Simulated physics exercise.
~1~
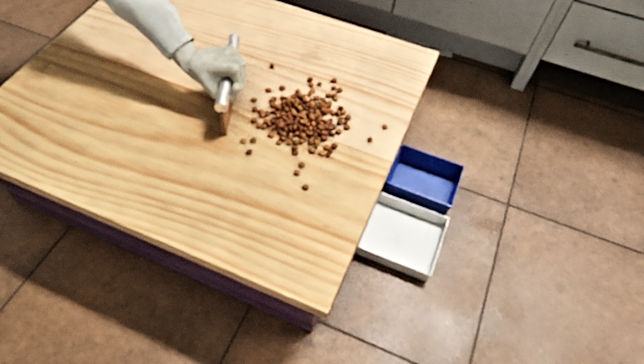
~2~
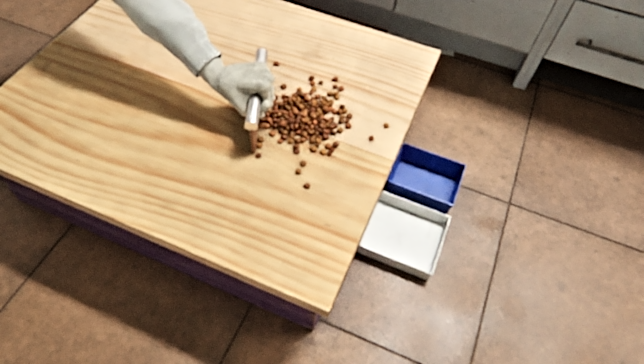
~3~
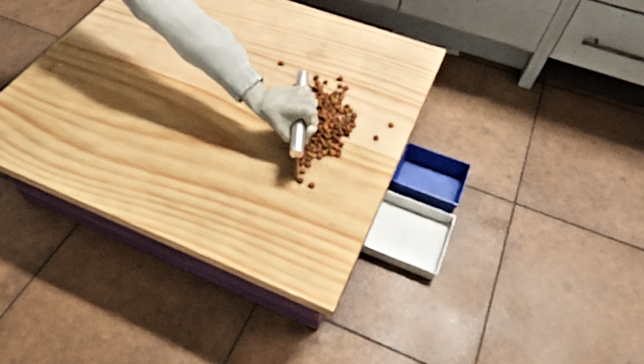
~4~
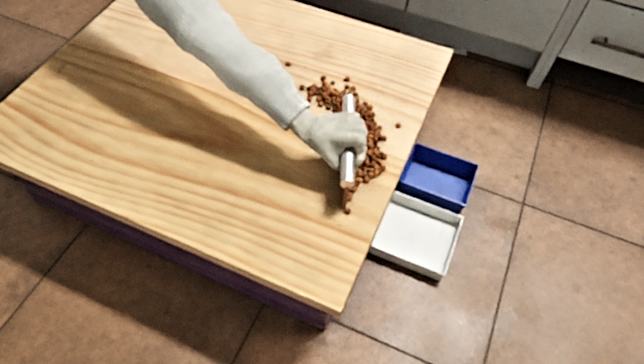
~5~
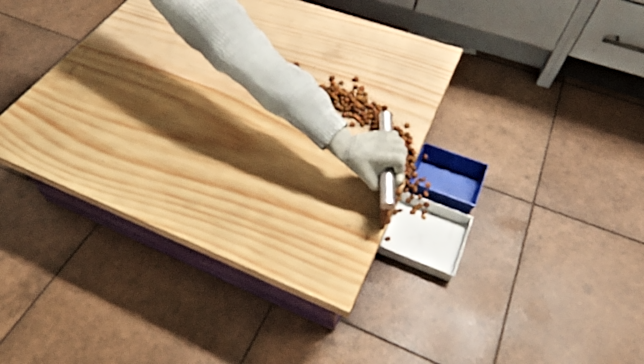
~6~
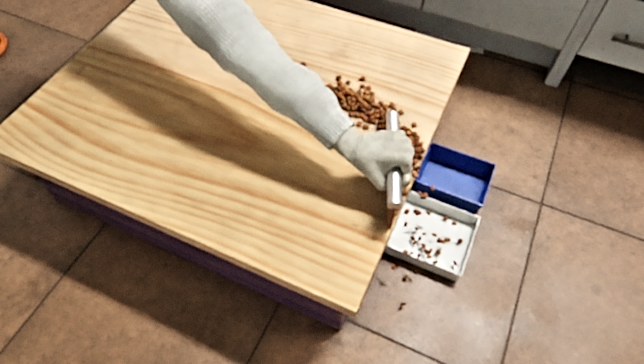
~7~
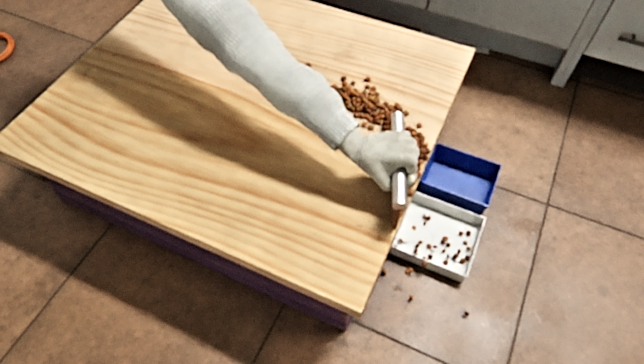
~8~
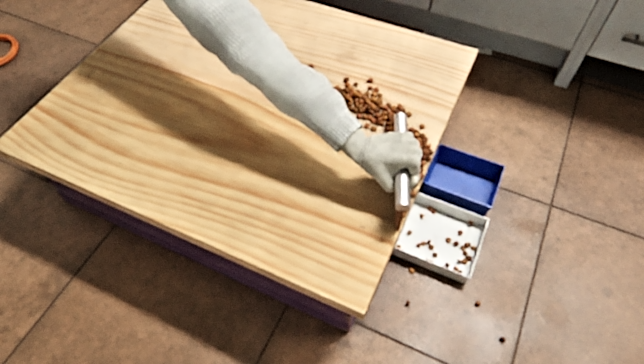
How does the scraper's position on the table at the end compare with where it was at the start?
At the start the scraper is on the far part of the table, just left of the kibble pile. By the end it has moved right and closer to the viewer, resting at the table's right edge beside the tins.
